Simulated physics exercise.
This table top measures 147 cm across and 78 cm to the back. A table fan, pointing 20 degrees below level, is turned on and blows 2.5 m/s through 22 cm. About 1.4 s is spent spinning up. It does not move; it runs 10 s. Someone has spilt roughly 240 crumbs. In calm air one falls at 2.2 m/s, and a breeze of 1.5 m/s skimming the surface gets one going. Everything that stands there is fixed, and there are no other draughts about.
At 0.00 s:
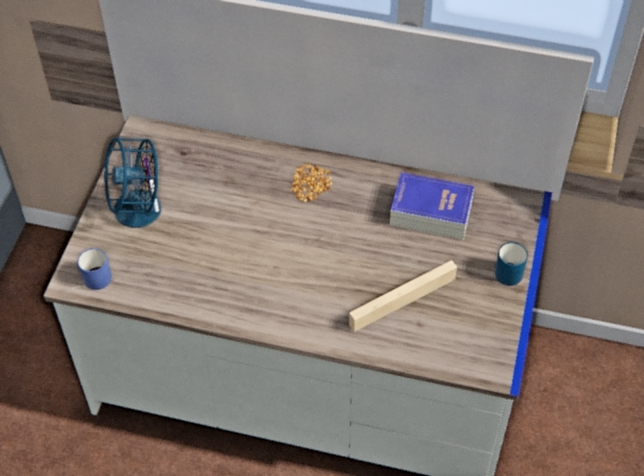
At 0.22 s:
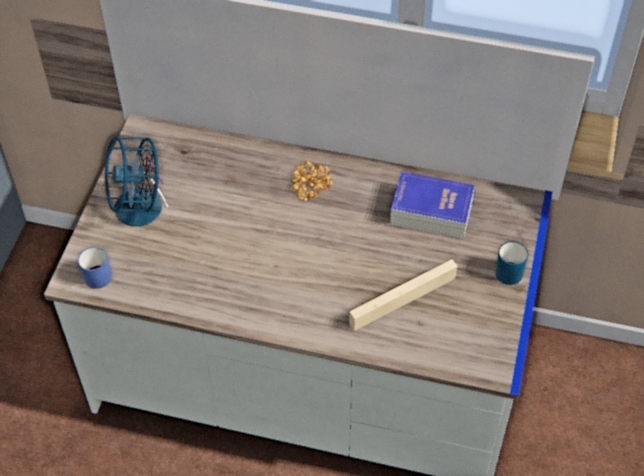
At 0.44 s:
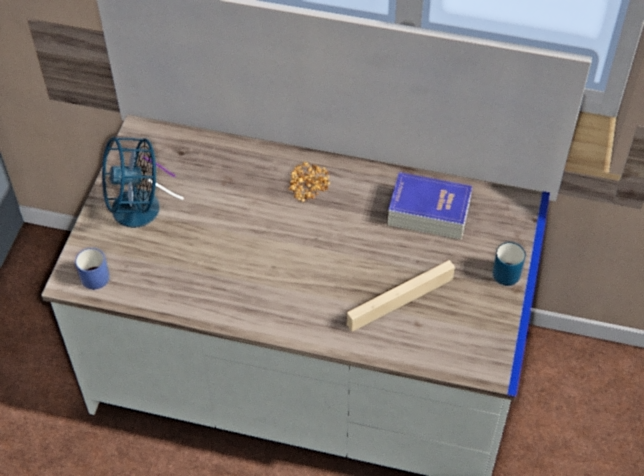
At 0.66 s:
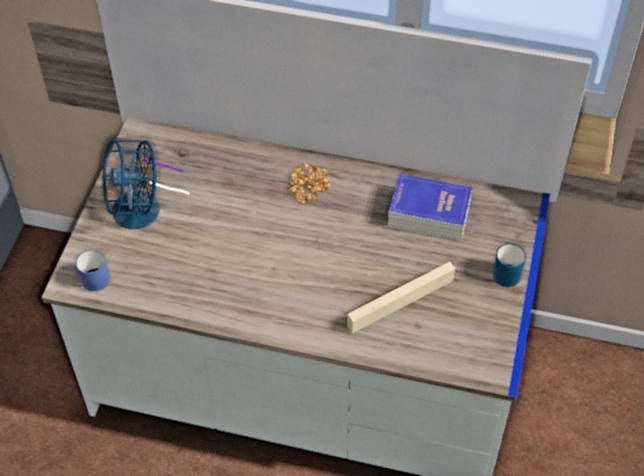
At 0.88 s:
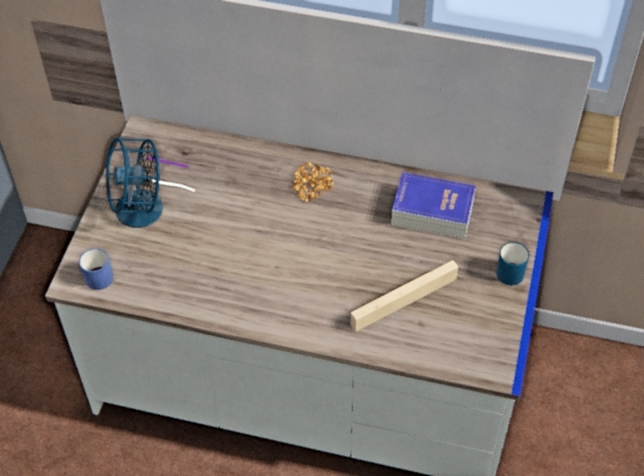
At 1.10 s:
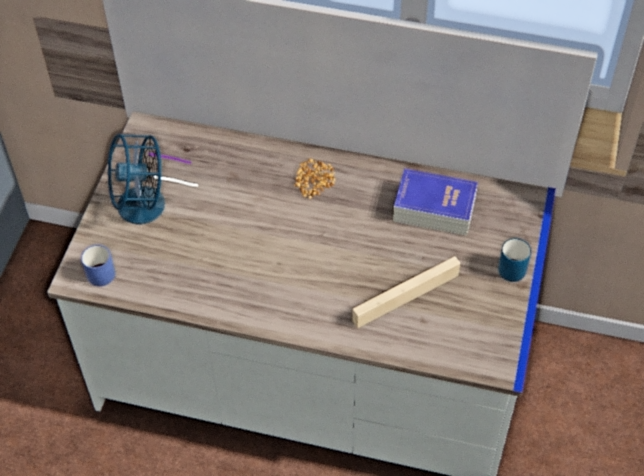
At the start, a teal fan stands at the left of a wooden table top, with a heap of orange-brown crumbs, a purple book, a pale board and two mugs nearby. Thin white and purple streamers then stretch out rightward from the fan and flutter slightly, while the crumbs stay still.
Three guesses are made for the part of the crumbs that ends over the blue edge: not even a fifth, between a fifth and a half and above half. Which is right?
Expect more than fifty percent of them over that edge.
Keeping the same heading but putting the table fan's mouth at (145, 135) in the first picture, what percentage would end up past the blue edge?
Some 5 %.
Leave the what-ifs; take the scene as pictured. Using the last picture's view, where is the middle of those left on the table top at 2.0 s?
I'd aim at pixel (403, 189) or close to it.
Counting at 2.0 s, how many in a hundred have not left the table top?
About 60 %.
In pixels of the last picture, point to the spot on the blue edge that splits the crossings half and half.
The middle crossing sits close to (555, 195) in the last picture.
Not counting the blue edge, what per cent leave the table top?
The share comes to some 0 per cent.
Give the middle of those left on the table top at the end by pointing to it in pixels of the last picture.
Roughly at (401, 197).
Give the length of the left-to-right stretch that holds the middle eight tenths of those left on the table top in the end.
I'd say close to 0 cm.
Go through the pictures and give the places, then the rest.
The middle of the crumbs is near (311, 183), none has stirred yet and the mouth of the table fan is at (131, 176), in the first picture.
The middle of the crumbs is near (311, 179), none has stirred yet and the blue edge is centred on (537, 287), in the second picture.
The middle of the crumbs is near (309, 180), none has stirred yet, the top of a book is at (431, 198) and the top of a board is at (402, 289), in the third picture.
The middle of the crumbs is near (309, 182) and none has stirred yet, in the fourth picture.
The middle of the crumbs is near (312, 180) and none has stirred yet, in the fifth picture.
The middle of the crumbs is near (314, 178) and none has stirred yet, in the sixth picture.
After 2.0 s, 36 % are over the blue edge; the middle of those still in play is near (463, 179); 12 % have settled or left.
After 3.2 s, 66 % are over the blue edge; the middle of those still in play is near (402, 196); 79 % have settled or left.
After 5.5 s, 69 % are over the blue edge; the middle of those still in play is near (402, 196); 83 % have settled or left.
After 10.0 s, at the end, 72 % are over the blue edge; the middle of those still in play is near (401, 197).
